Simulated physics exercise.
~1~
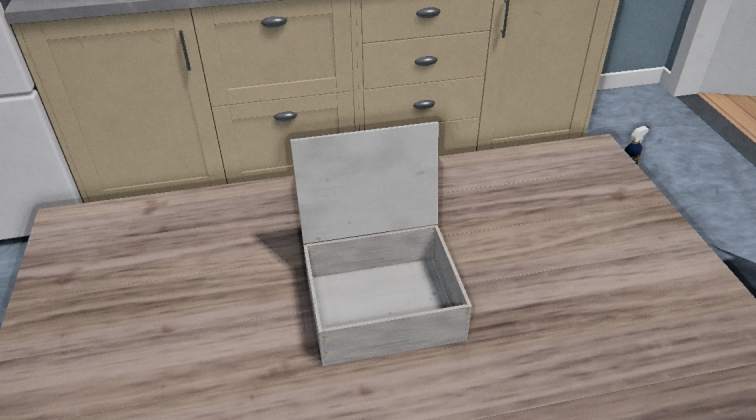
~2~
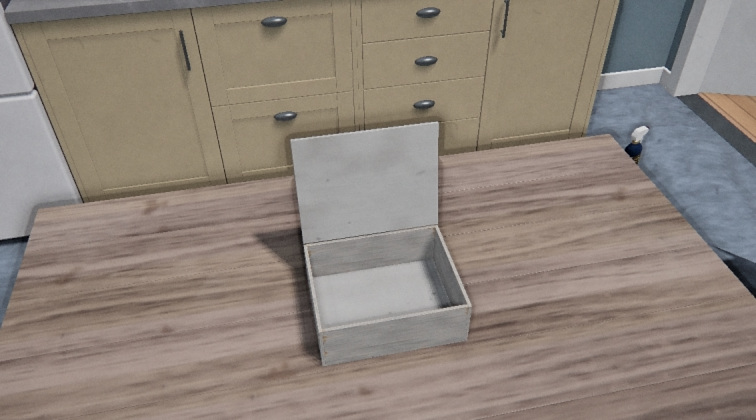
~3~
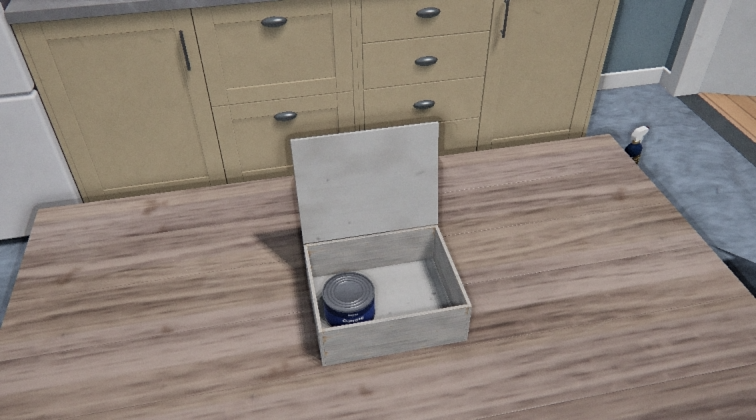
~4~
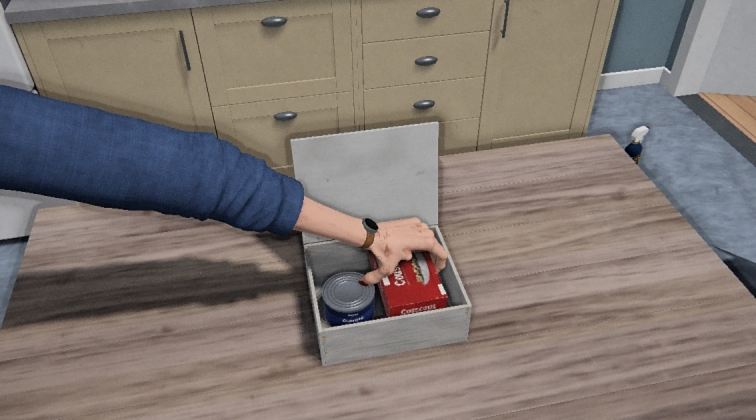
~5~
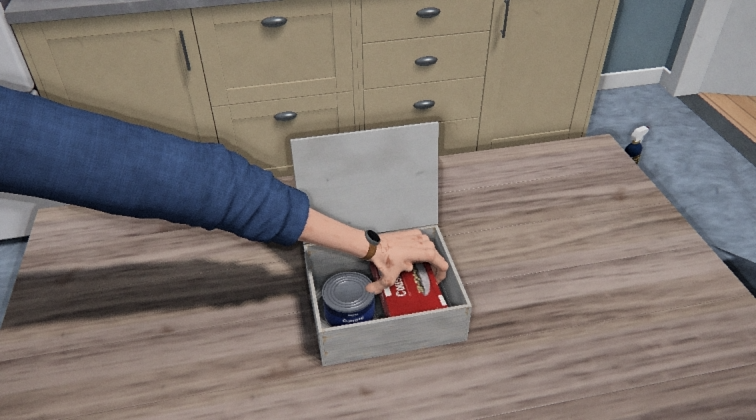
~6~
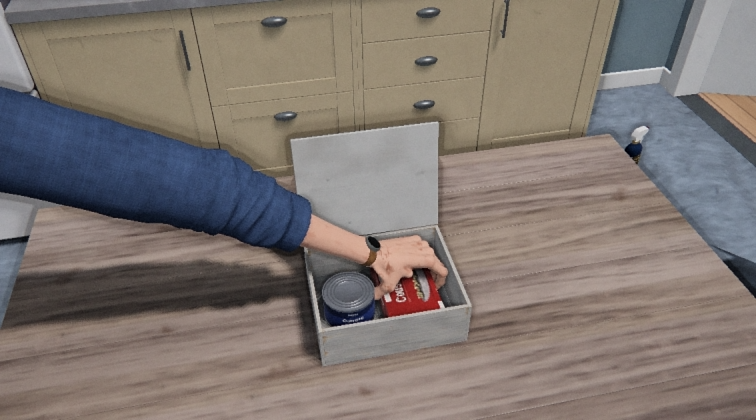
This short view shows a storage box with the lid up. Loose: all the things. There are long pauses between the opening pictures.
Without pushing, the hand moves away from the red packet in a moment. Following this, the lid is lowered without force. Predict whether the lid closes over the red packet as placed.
I predict it will fully lower.
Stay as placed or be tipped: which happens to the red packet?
Result: The red packet remains as it was set.
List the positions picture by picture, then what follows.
In the first frame, the last thing is not in view yet.
In the second frame, the last thing is not in view yet.
In the third frame, the last thing is not in view yet; blue tub (349, 302).
The fourth frame shows on its way; red packet (405, 275); blue tub (349, 302).
The fifth frame shows on its way; red packet (407, 285); blue tub (349, 302).
The sixth frame shows in place under the hand; blue tub (349, 302).
Then, 1.30 s past the last view, lid 81° above the rim.
Then, 1.70 s past the last view, lid 46° above the rim.
Then, 2.00 s past the last view, lid 6° above the rim.
Finally, lid shut; both still in place. Final places as the last picture's camera would see them, red packet near (406, 291).
